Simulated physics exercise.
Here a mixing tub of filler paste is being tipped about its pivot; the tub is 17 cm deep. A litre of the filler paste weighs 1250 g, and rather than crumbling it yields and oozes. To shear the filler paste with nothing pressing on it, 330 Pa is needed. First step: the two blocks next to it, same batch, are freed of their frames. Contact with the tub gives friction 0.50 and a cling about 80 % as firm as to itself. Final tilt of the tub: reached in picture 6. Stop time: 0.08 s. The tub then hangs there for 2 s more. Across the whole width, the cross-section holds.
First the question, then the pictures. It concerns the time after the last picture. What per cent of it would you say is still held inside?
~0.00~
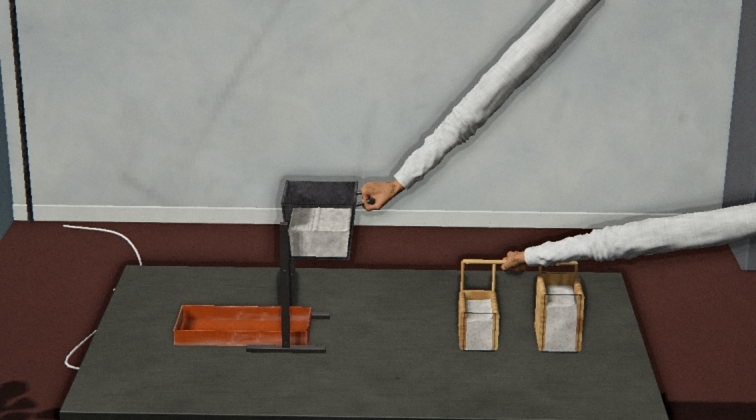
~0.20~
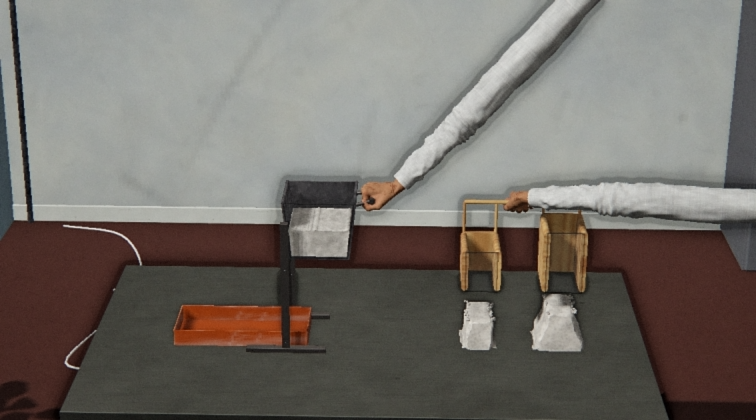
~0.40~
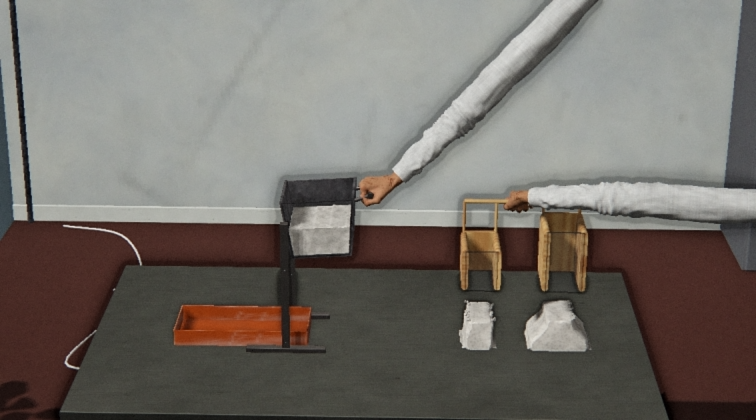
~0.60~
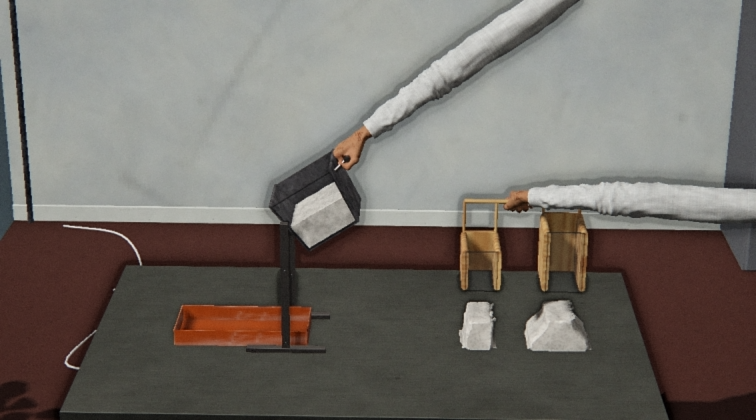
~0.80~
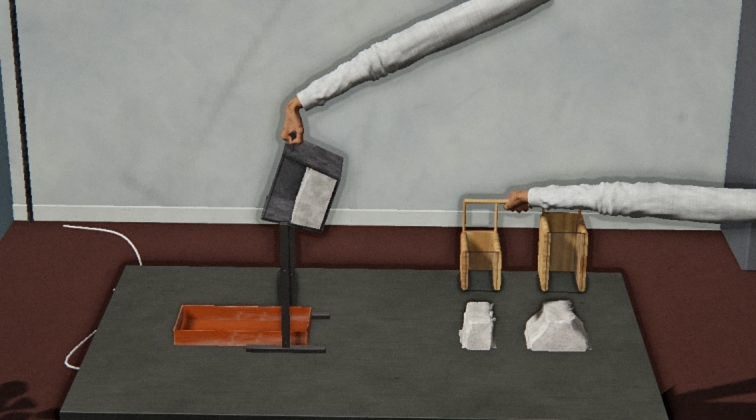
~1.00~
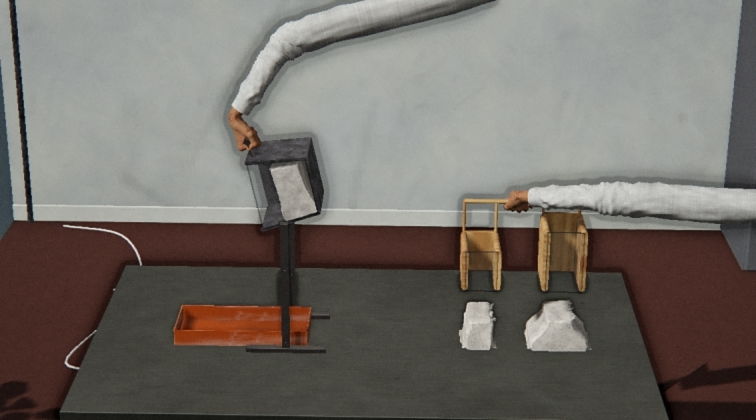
Near 0 percent is still held inside.
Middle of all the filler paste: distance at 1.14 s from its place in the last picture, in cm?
Around 7 centimetres.
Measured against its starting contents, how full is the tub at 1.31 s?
I'd say close to 40 %.
After 1.14 s, the tub is at 102 degrees and holds 92 %.
After 1.31 s, the tub is at 102 degrees and holds 42 %.
After 1.48 s, the tub is at 102 degrees and holds 31 %.
After 1.65 s, the tub is at 102 degrees and holds 21 %.
After 3.00 s, the tub is at 102 degrees and holds 0 %.
